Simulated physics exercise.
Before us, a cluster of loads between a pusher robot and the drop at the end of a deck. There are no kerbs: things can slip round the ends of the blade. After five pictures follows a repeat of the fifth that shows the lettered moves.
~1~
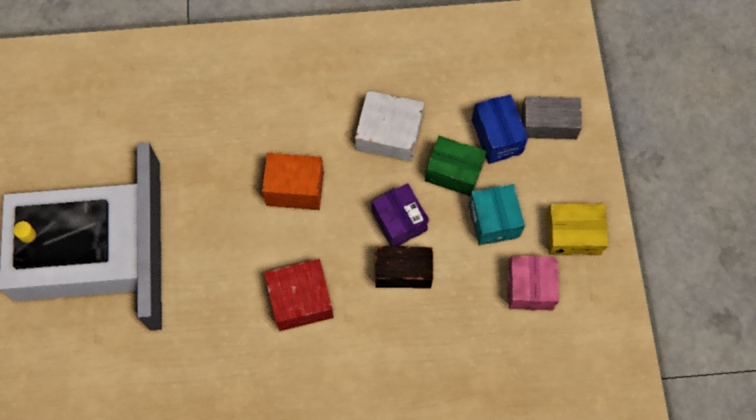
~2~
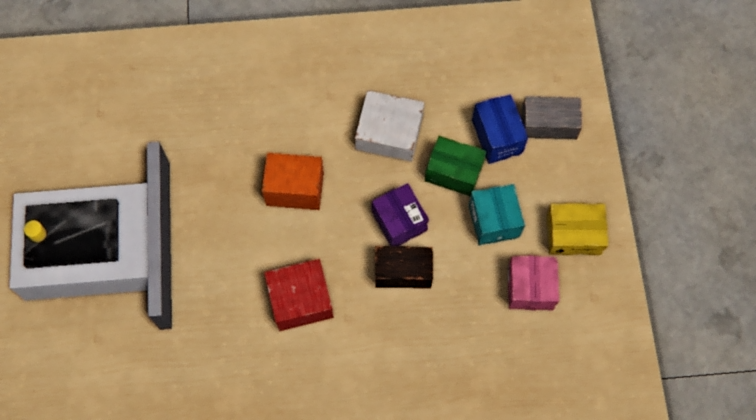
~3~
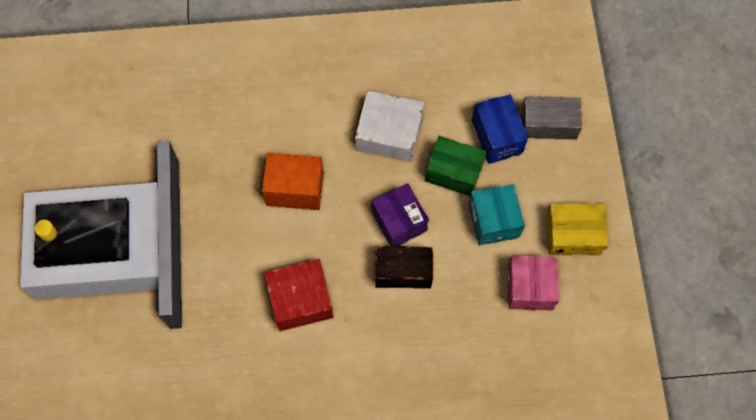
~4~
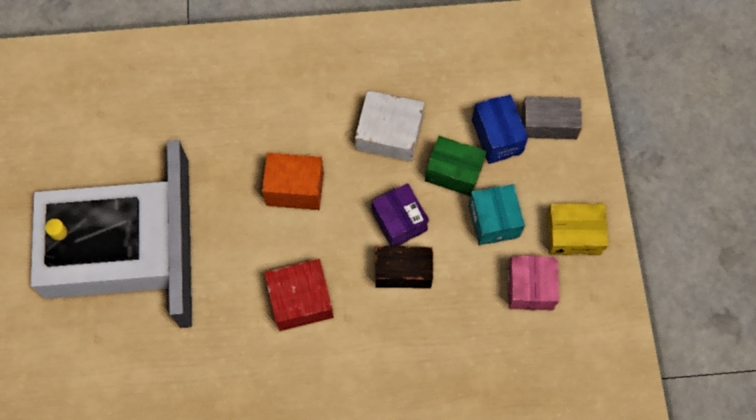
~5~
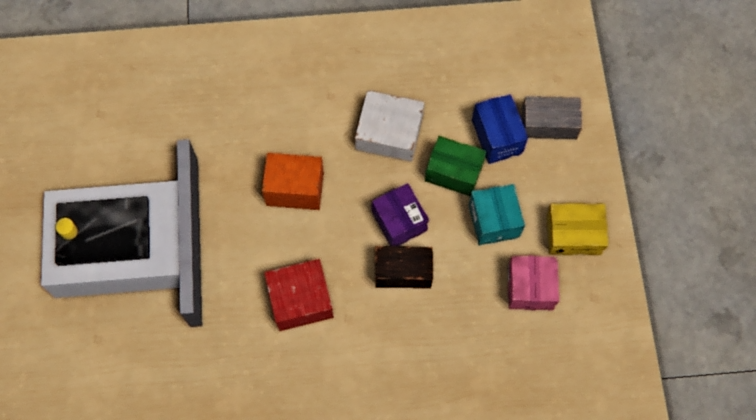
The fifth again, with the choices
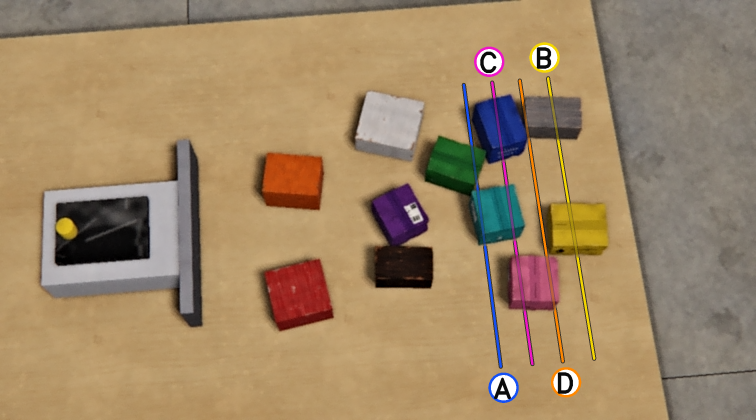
A pusher robot edges slowly right across the wooden deck toward motionless boxes of various colours.
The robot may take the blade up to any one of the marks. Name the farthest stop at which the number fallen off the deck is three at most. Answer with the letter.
At D, and not beyond.
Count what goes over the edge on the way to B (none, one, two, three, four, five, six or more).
In all, five.
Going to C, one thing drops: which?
It is the yellow box.
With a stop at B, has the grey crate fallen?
No.
On the copy, A at (481, 218); B at (570, 211); C at (511, 216); D at (540, 214).
On D. First, robot (240, 219); red crate (355, 293); black crate (410, 266).
Then, robot (368, 209); yellow box (584, 227); grey crate (555, 112).
Finally, robot (469, 201); yellow box over the edge; black crate (633, 243); one fallen.
By contrast, A is within the limit but short; B drops five; C is within the limit but short.
